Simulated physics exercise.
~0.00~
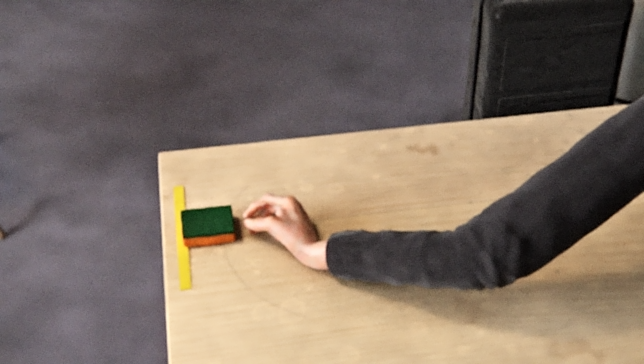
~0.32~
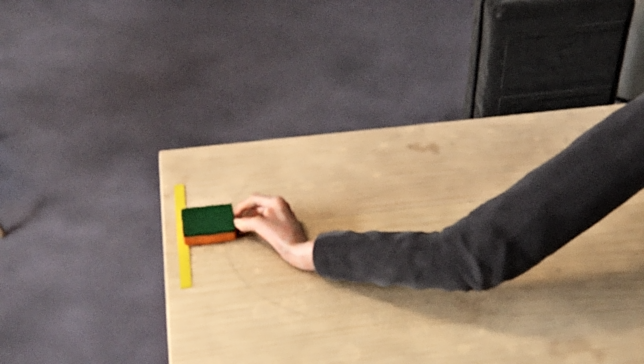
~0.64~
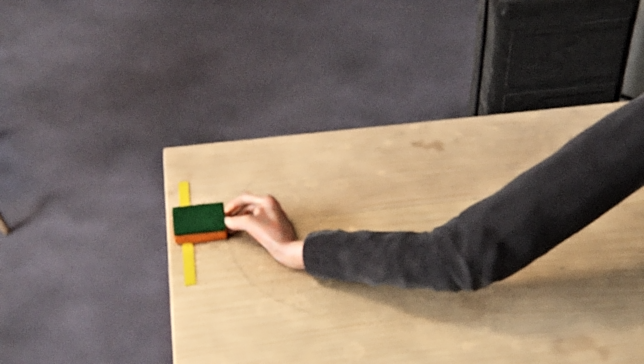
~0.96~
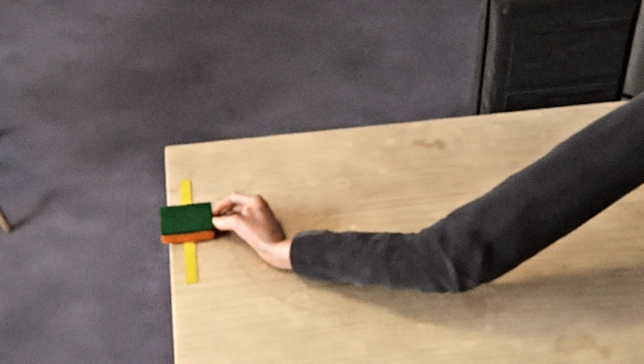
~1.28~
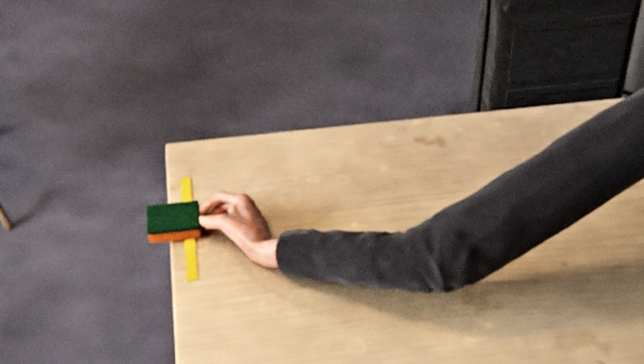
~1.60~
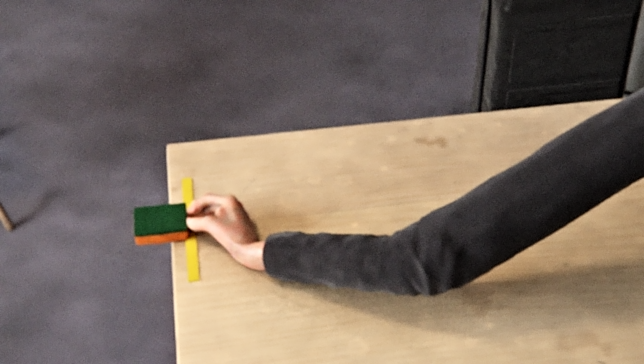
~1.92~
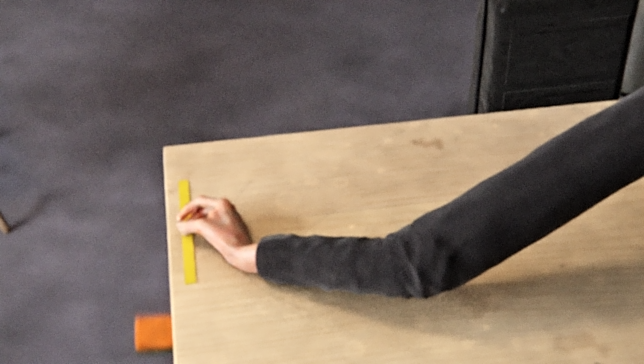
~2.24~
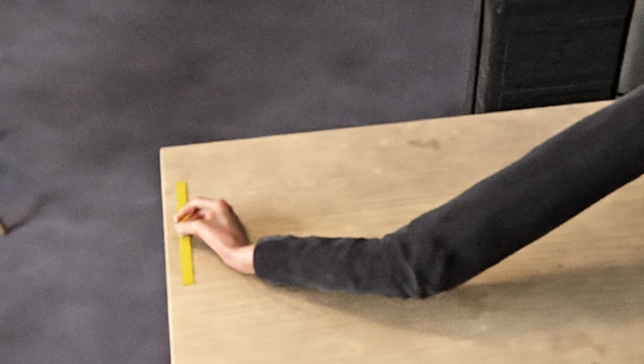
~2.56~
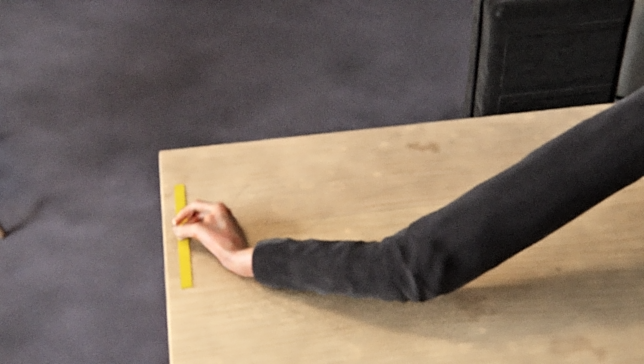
An orange sponge with a dark green top sits on a pale wooden table, touching a strip of yellow tape near the left end. A hand in a dark sleeve reaches in from the right, its fingertips behind the sponge. After a brief pause, the hand pushes the sponge steadily left, across the tape and out past the table's edge. As the fingers reach the tape, the sponge tips off and falls, showing its orange side beside the table. It drops out of view, leaving the hand resting over the tape.
